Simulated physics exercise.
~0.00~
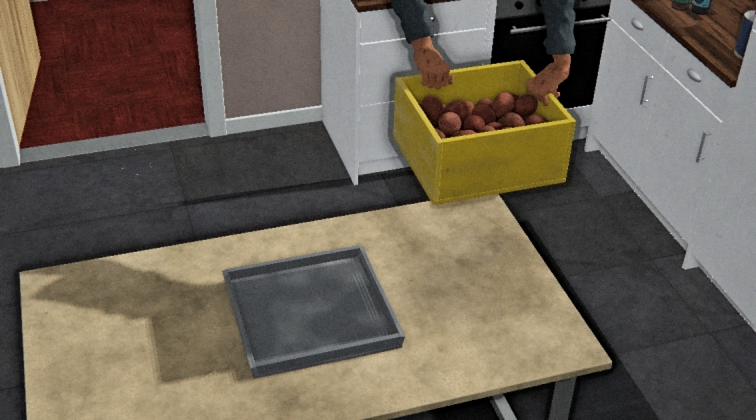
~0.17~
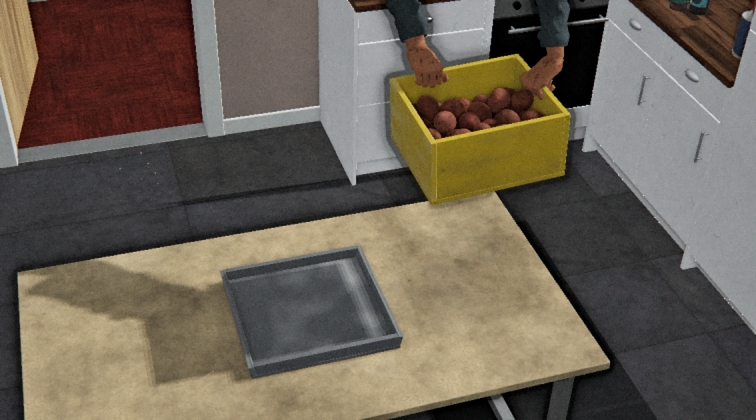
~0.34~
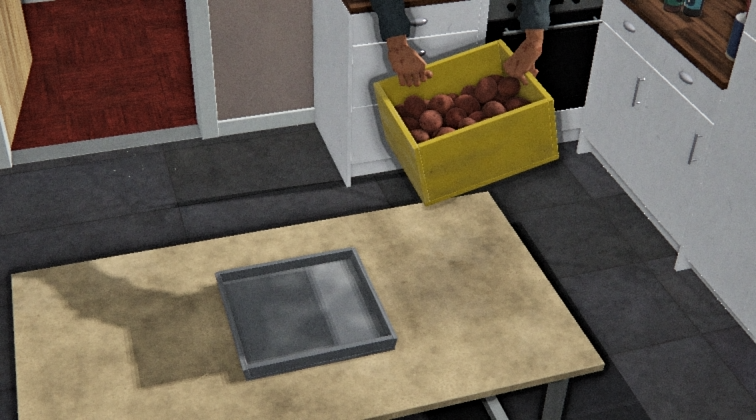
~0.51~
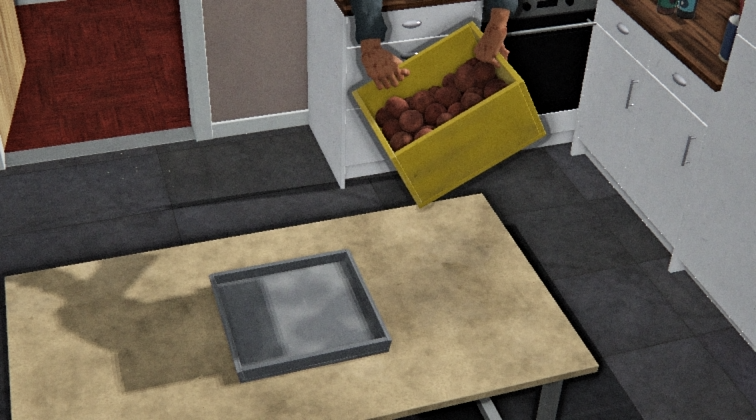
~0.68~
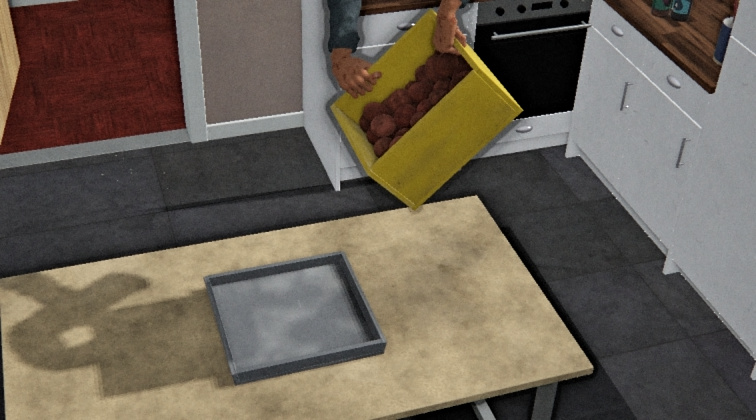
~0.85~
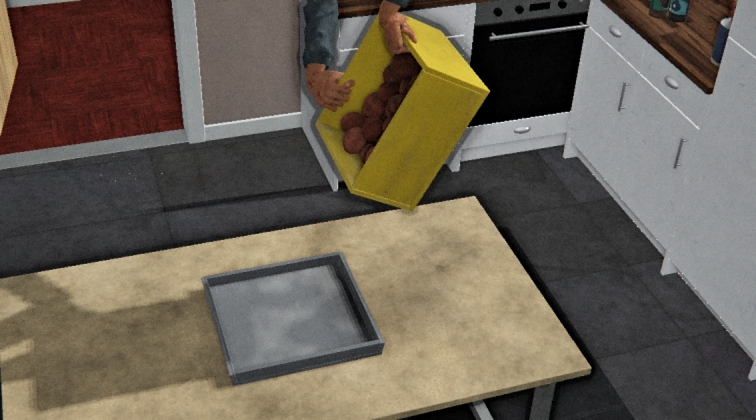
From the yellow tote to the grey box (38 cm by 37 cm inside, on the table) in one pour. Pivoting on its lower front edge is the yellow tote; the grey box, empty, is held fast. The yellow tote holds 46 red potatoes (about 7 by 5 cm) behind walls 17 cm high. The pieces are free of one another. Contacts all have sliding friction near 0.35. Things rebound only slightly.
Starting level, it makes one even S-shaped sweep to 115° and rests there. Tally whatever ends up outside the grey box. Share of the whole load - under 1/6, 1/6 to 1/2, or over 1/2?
1/6 to 1/2.
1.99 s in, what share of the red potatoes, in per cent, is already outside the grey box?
40 %.
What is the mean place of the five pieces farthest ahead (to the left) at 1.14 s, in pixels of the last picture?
Around (325, 161) in pixels.
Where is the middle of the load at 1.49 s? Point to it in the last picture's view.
I'd say close to (301, 205).
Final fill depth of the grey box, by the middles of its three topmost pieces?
It comes to close to 6 centimetres.
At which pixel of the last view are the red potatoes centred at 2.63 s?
I'd place it close to (252, 317) in the last view.
After 1.14 s, tilt 90°; 45 still in the yellow tote and 1 in the air.
After 1.49 s, tilt 113°; 19 still in the yellow tote, 5 in the grey box, 5 outside the grey box and 17 in the air.
After 1.99 s, tilt 115°; 24 in the grey box, 19 outside the grey box and 3 in the air.
Outcome (at 2.63 s), 30 in the grey box and 16 outside the grey box. Asked share, 16 of 46, 35 per cent.
